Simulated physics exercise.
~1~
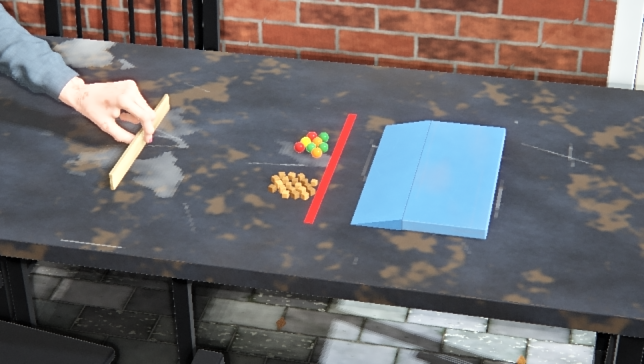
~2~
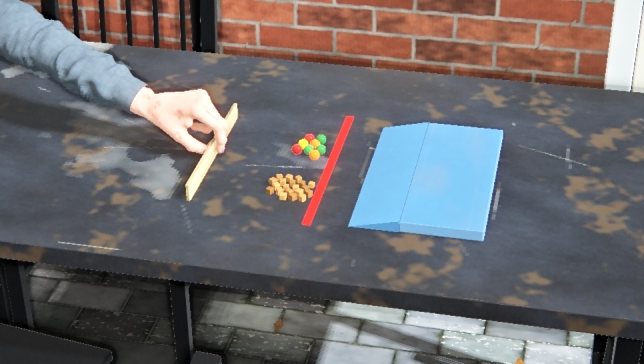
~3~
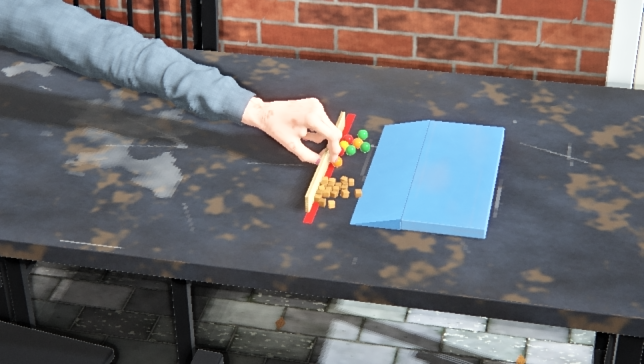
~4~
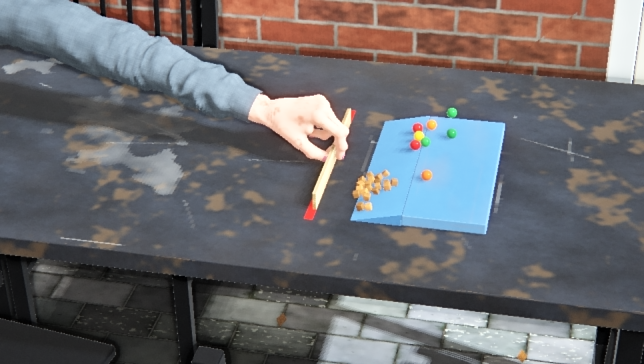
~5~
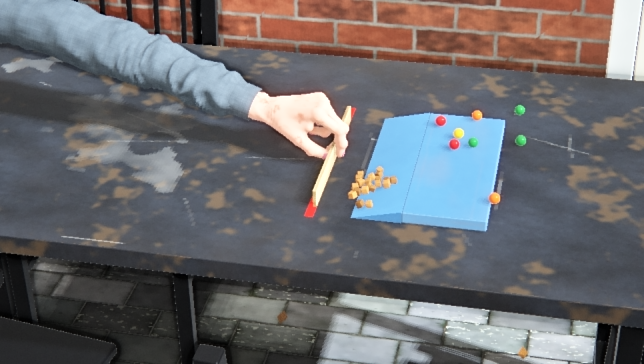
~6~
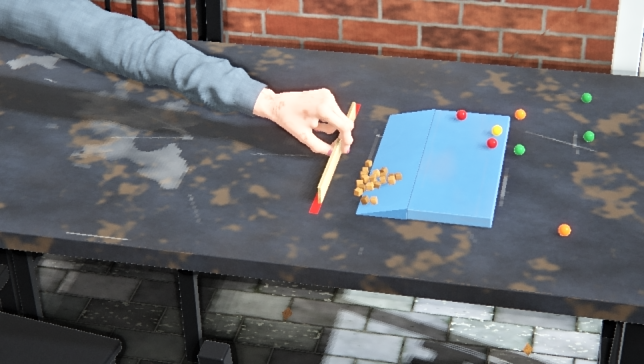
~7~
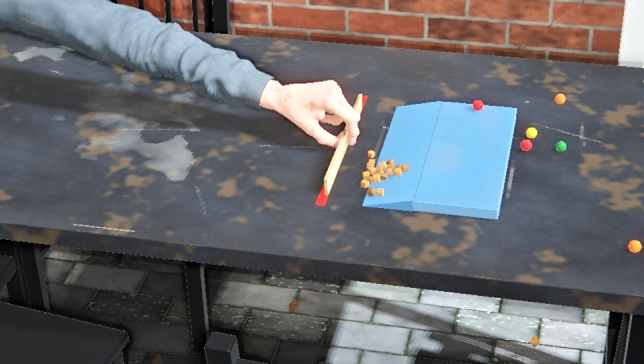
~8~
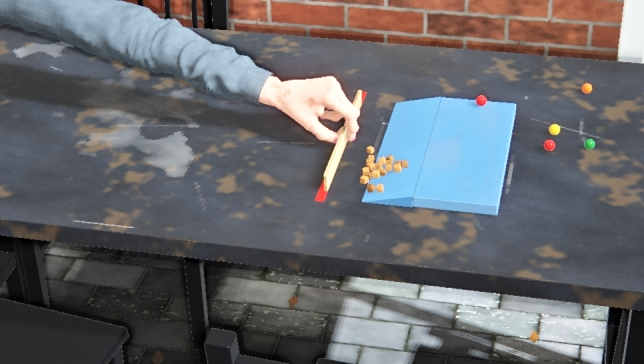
A hand pushes colourful balls over a blue ramp, while small brown pieces stay low.
